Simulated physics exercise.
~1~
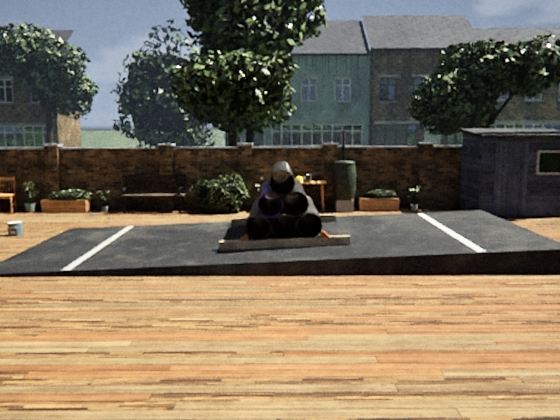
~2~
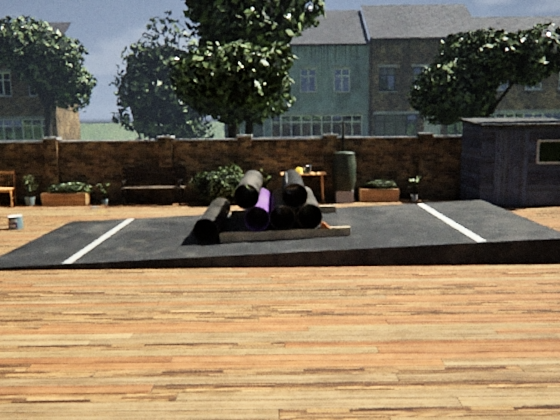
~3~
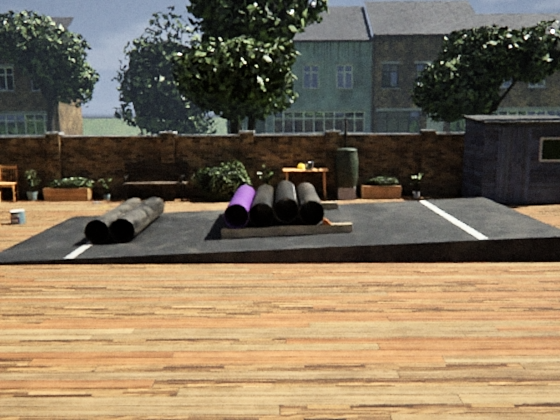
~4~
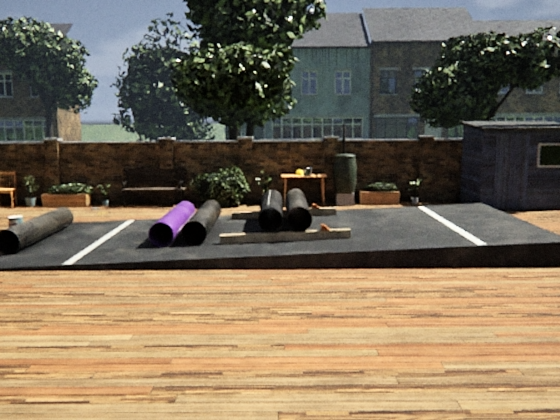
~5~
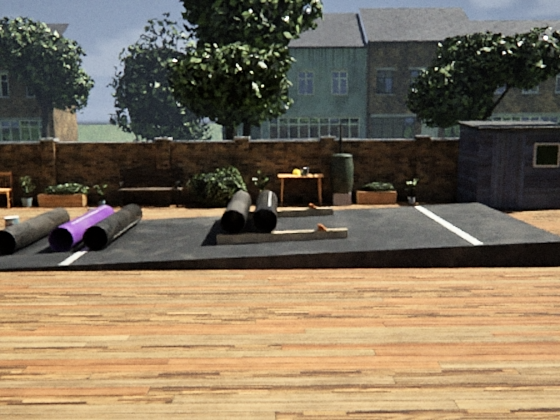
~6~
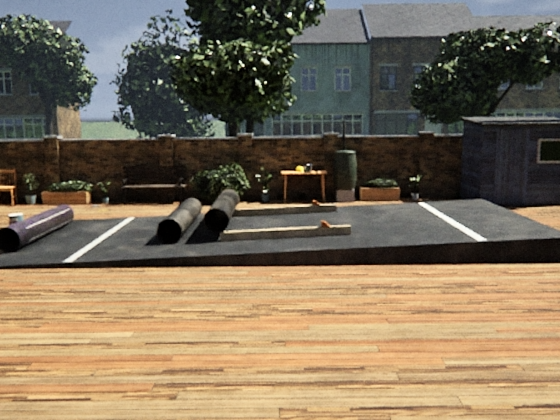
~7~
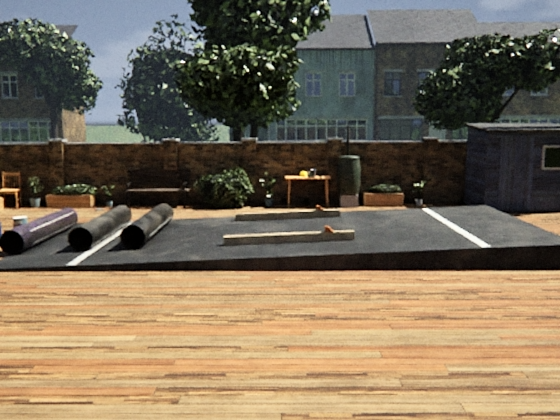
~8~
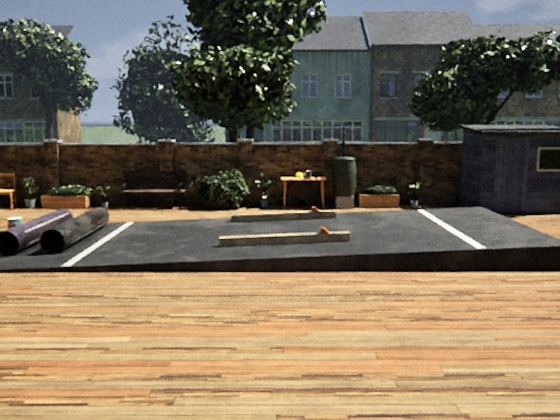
A stack of dark pipes, one of them purple, sits on wooden bearers in the middle of a gently sloping asphalt pad. The slightly swaying view looks across a plank floor toward the pad, with white lines at either side, a dark shed at right, and a brick wall, trees and houses behind. The pile slumps and spreads, and pipes roll off to the left, with the purple one following behind the first black ones. The last black pipes trail after it across the left line. Finally the bearers lie empty, and purple rests beyond that line.
